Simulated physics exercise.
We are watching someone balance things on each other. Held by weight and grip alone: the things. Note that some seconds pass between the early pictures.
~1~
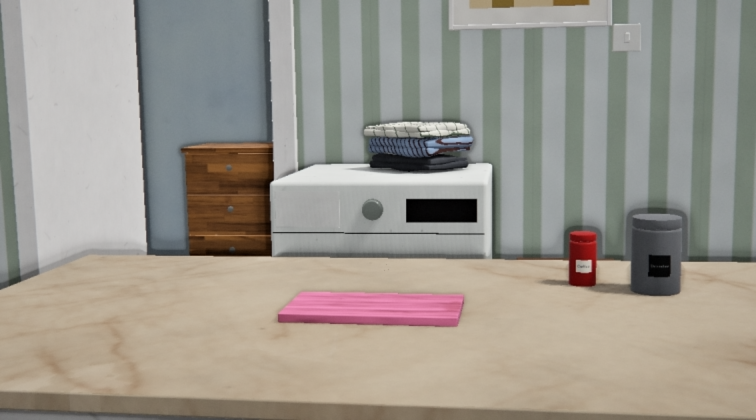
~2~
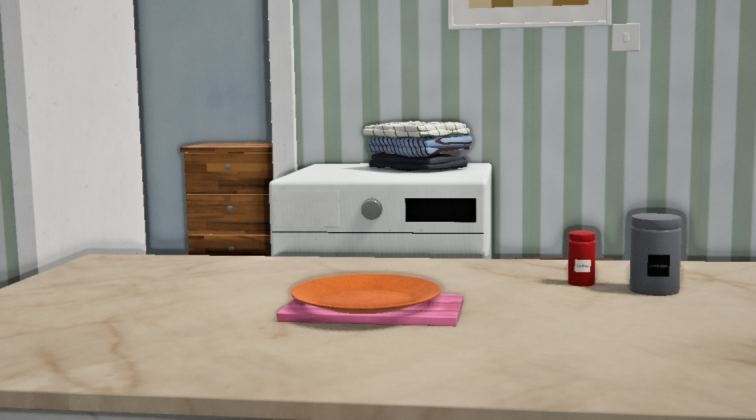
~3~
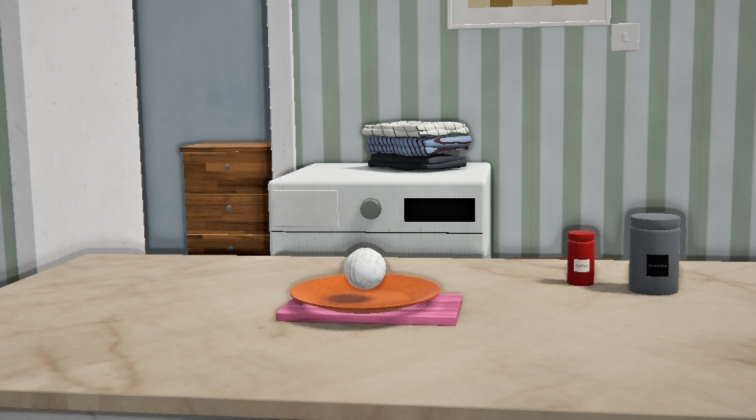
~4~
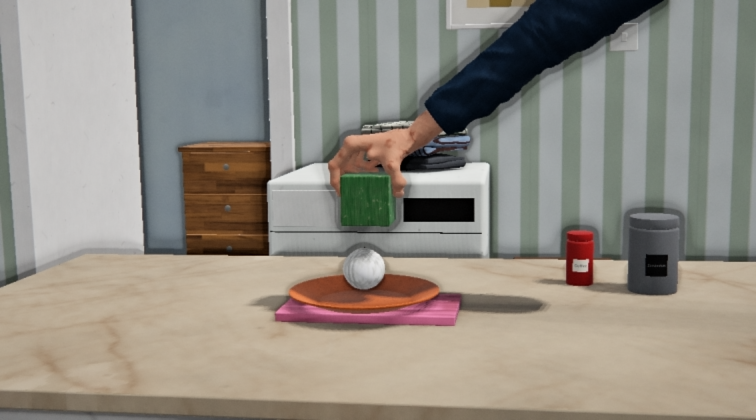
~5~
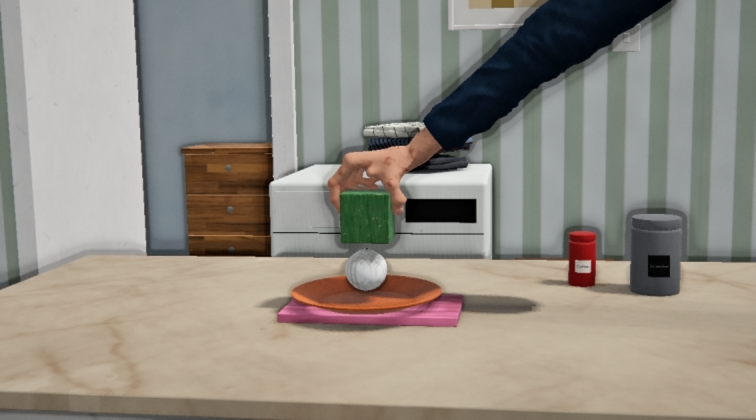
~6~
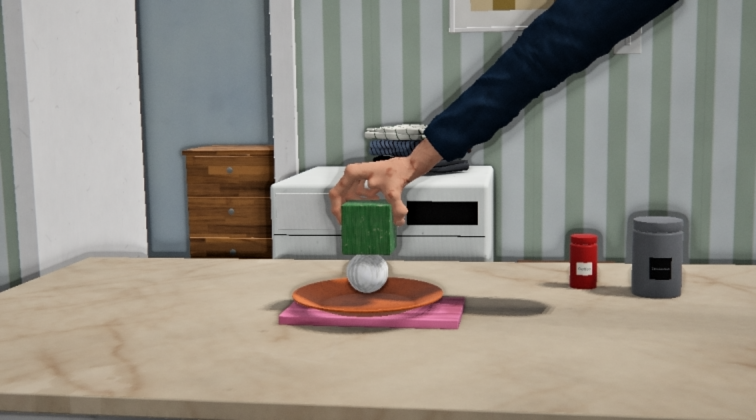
A hand lowered a green block onto a round white onion and kept hold of it, after an orange plate and then the onion had appeared on a pink board on the counter.
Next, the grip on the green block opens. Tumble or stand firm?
So the pile doesn't survive that.
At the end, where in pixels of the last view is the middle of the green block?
I'd point to roughly (525, 294).
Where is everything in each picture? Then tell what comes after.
In the first picture, the last thing is not in view yet.
In the second picture, the last thing is not in view yet; pink board (373, 308).
In the third picture, the last thing is not in view yet; red shaker (581, 258).
In the fourth picture, coming down; green block (369, 198); orange plate (364, 296).
In the fifth picture, coming down; green block (368, 215); grey jar (656, 254).
In the sixth picture, set down, still held; green block (370, 227); white onion (367, 272).
Then, 0.40 s later than the last frame, green block tilted by 40° near (396, 238).
Then, 0.60 s later than the last frame, green block now fallen.
Then, 0.80 s later than the last frame, things are still on the move.
When it is over, fallen, green block; the other 5 as before. End places, in pixels of the last picture, green block near (525, 294). The pile gives way.
